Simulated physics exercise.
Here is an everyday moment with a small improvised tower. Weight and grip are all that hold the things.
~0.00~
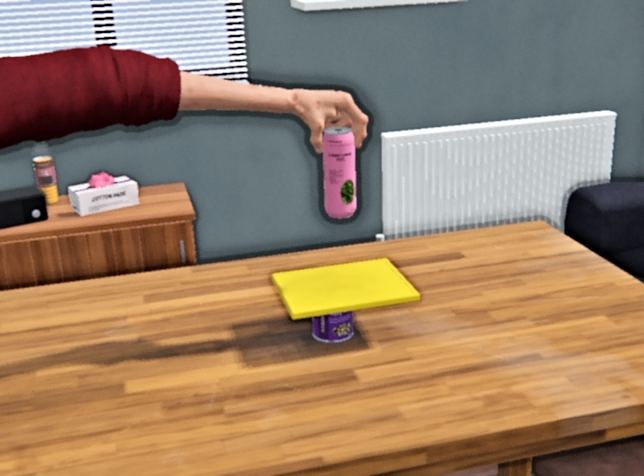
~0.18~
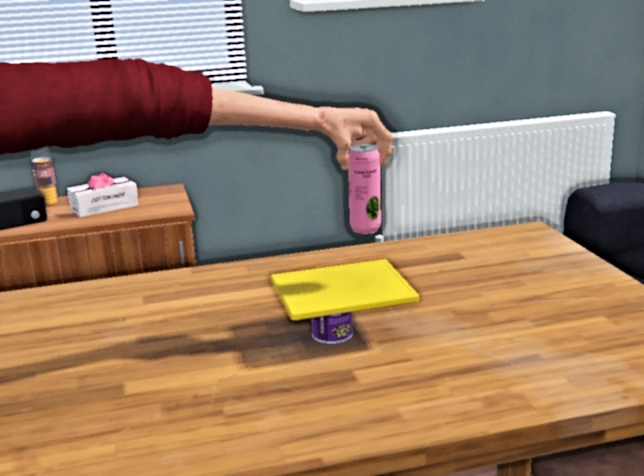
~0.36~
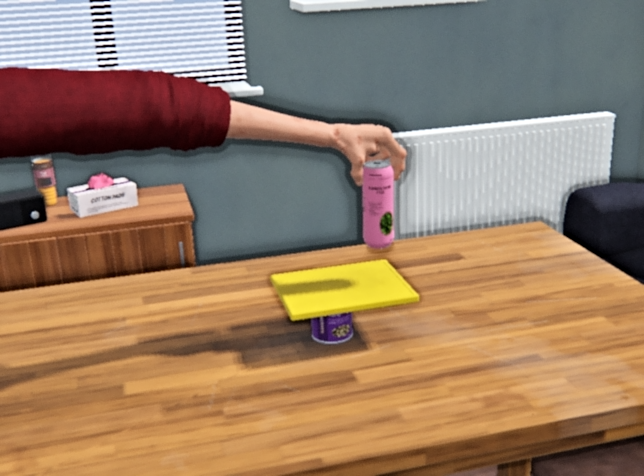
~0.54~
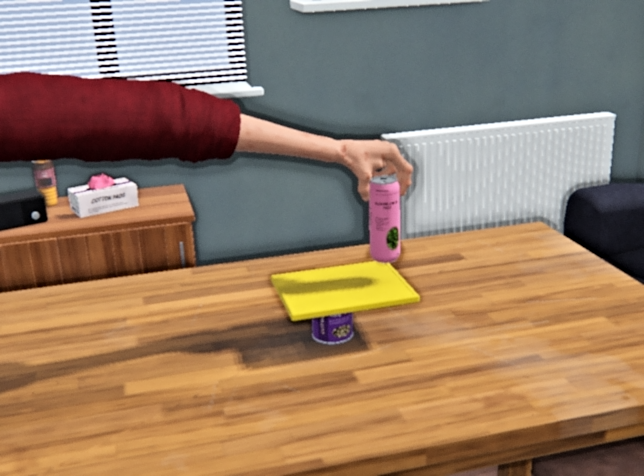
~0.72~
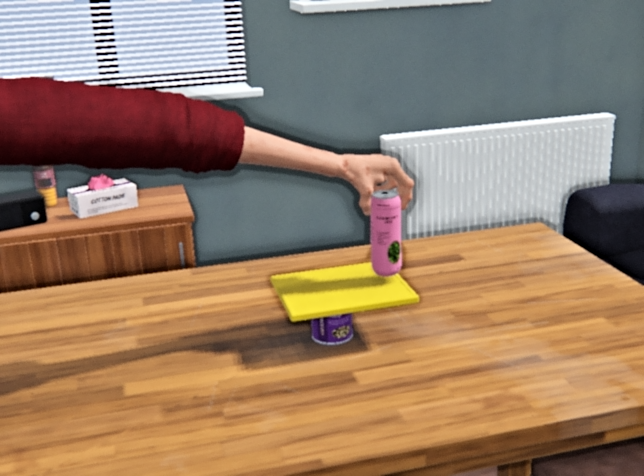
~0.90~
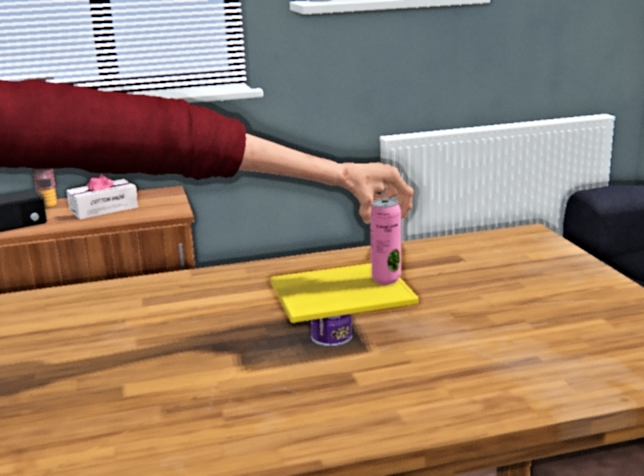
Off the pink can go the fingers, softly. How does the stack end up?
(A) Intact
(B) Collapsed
B.
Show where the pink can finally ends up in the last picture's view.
It ends near (453, 305).
After 1.30 s, pink can now fallen; yellow lid turned 44° from how it was put.
After 1.40 s, yellow lid turned 56° from how it was put.
After 1.60 s, yellow lid turned 38° from how it was put.
In the end (3.3 s), fallen, pink can; toppled in the stack, yellow lid; purple tin unmoved. At the end, from the last picture's camera, pink can near (453, 305). The stack loses its balance.
